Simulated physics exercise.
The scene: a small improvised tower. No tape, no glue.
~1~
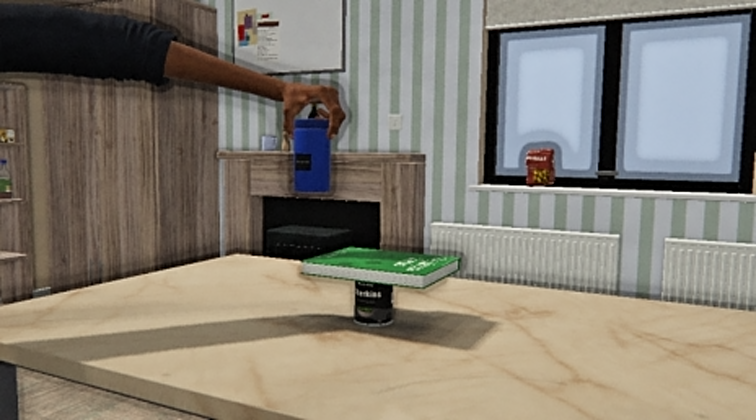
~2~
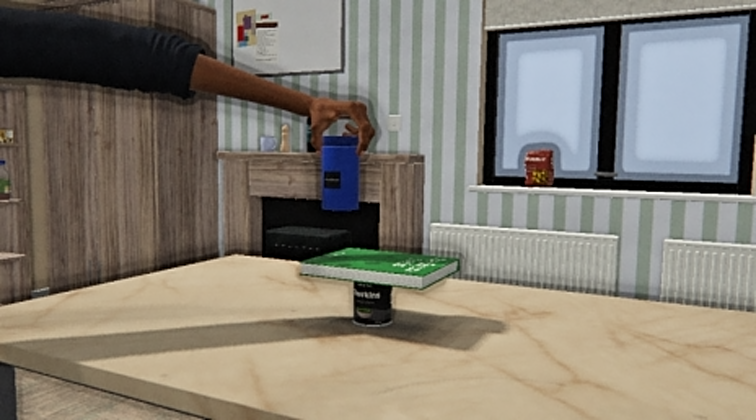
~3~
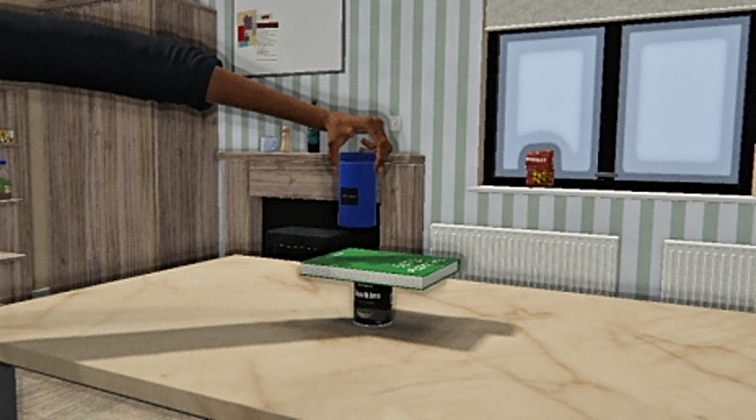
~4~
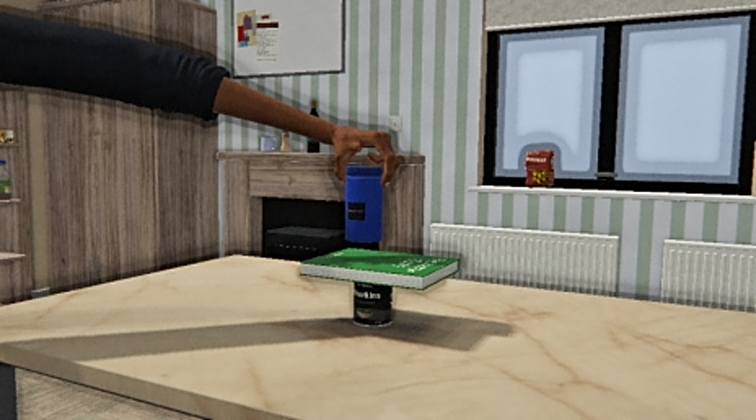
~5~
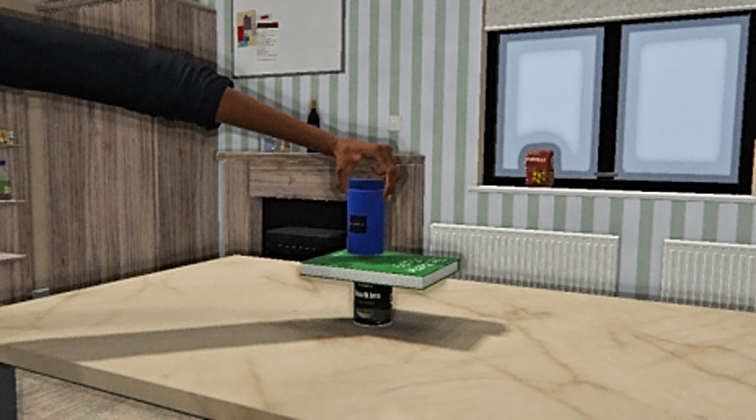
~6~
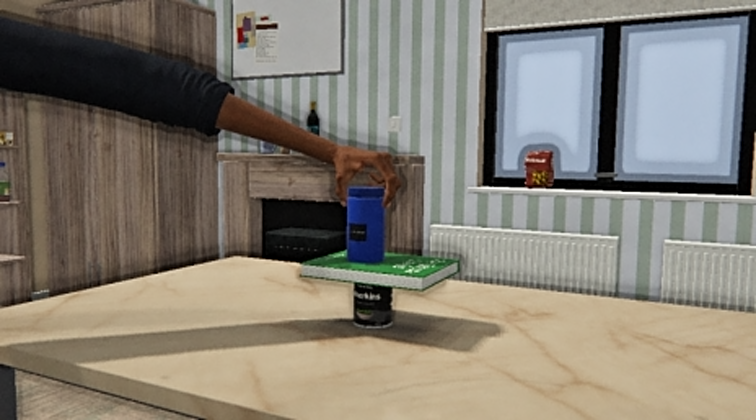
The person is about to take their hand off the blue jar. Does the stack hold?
In the end the stack keeps its balance.
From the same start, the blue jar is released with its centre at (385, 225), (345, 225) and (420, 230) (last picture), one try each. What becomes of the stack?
First try: It keeps its balance; second try: It keeps its balance; third try: It gives way.
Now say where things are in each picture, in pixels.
Still above its spot; blue jar (312, 156); green book (382, 265), in the first frame.
Still above its spot; blue jar (341, 173); green book (382, 266), in the second frame.
Still above its spot; blue jar (358, 189); green book (382, 267), in the third frame.
Still above its spot; blue jar (365, 203); green book (382, 267), in the fourth frame.
Still above its spot; blue jar (366, 216); green book (382, 267), in the fifth frame.
Set down, still held; blue jar (366, 224); green book (382, 268), in the sixth frame.
Then, 0.40 s later than the last frame, all is still.
Then, 1.10 s later than the last frame, blue jar resting near (366, 224).
When it is over, all 3 as before. End places, in pixels of the last picture, blue jar near (366, 224). The stack holds.
